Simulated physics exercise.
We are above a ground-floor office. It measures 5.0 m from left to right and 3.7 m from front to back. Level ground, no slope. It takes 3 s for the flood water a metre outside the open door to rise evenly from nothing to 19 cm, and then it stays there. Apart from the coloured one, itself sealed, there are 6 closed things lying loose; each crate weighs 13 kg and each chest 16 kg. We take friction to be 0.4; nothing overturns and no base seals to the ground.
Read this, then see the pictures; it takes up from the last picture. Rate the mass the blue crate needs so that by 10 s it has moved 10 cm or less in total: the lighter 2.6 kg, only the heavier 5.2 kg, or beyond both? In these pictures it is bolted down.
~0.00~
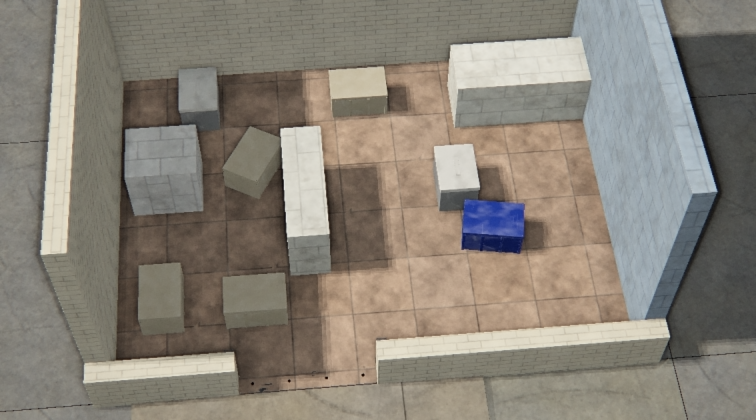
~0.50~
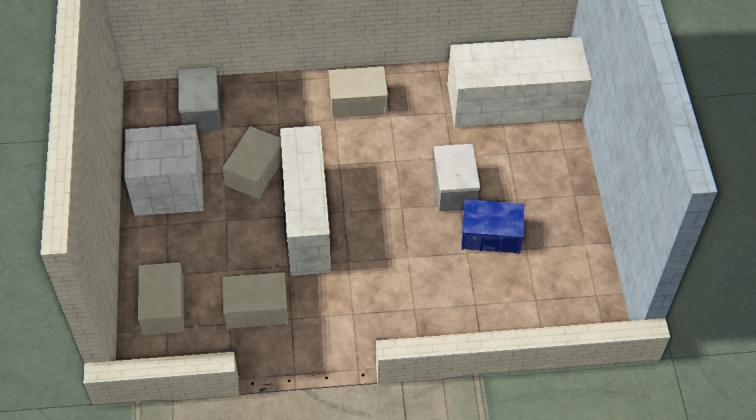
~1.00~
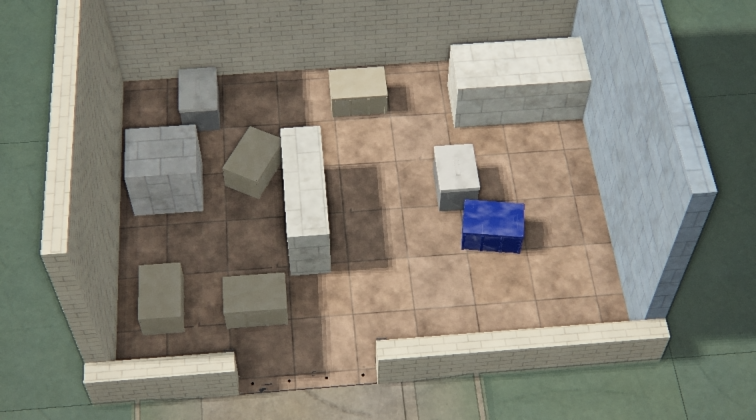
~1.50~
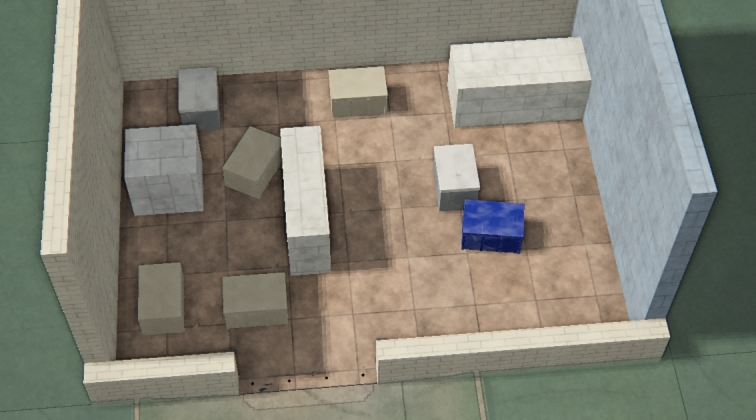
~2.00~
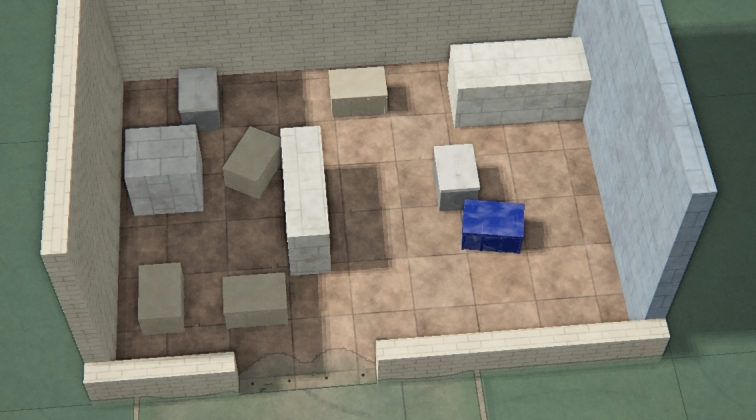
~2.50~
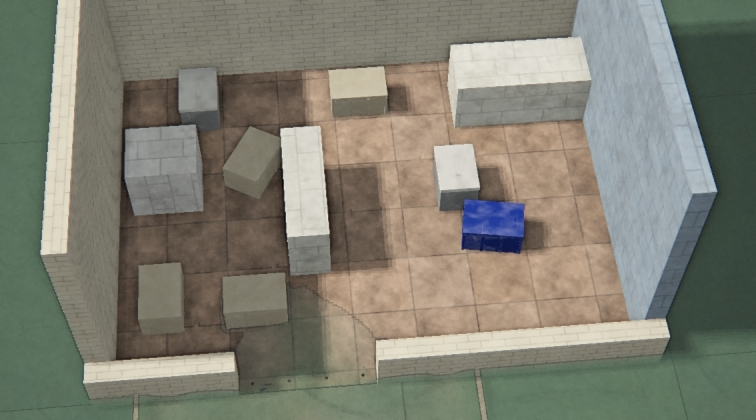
Needed mass: Beyond both.
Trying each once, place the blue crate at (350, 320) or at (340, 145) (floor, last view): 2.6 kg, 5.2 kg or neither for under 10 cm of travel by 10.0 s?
For the first spot both come up short, for the second both come up short.
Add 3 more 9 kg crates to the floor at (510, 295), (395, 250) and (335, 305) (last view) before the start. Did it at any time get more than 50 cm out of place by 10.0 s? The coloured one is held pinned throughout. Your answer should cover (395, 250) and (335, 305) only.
In order: Above the mark, above the mark.
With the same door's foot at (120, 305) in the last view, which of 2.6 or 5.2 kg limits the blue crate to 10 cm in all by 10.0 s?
Then no mass works.
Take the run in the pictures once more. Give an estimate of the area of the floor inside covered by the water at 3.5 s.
My estimate is roughly 3.0 m2.
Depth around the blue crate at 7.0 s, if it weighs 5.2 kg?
3 cm, roughly.
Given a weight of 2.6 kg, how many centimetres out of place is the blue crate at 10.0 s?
Close to 100 centimetres.
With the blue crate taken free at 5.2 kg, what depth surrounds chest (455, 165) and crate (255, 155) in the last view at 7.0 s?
Some 4 cm at the first, some 5 cm at the second.
After 3.5 s the blue crate would be 0 cm from its start with 2.6 kg and 0 cm from its start with 5.2 kg; 0 cm of water round it then.
After 4.5 s the blue crate would be 17 cm from its start with 2.6 kg and 11 cm from its start with 5.2 kg; 2 cm of water round it then.
After 7.0 s the blue crate would be 120 cm from its start with 2.6 kg and 97 cm from its start with 5.2 kg; 3 cm of water round it then.
After 10.0 s the blue crate would be 96 cm from its start with 2.6 kg and 100 cm from its start with 5.2 kg; 3 cm of water round it then.
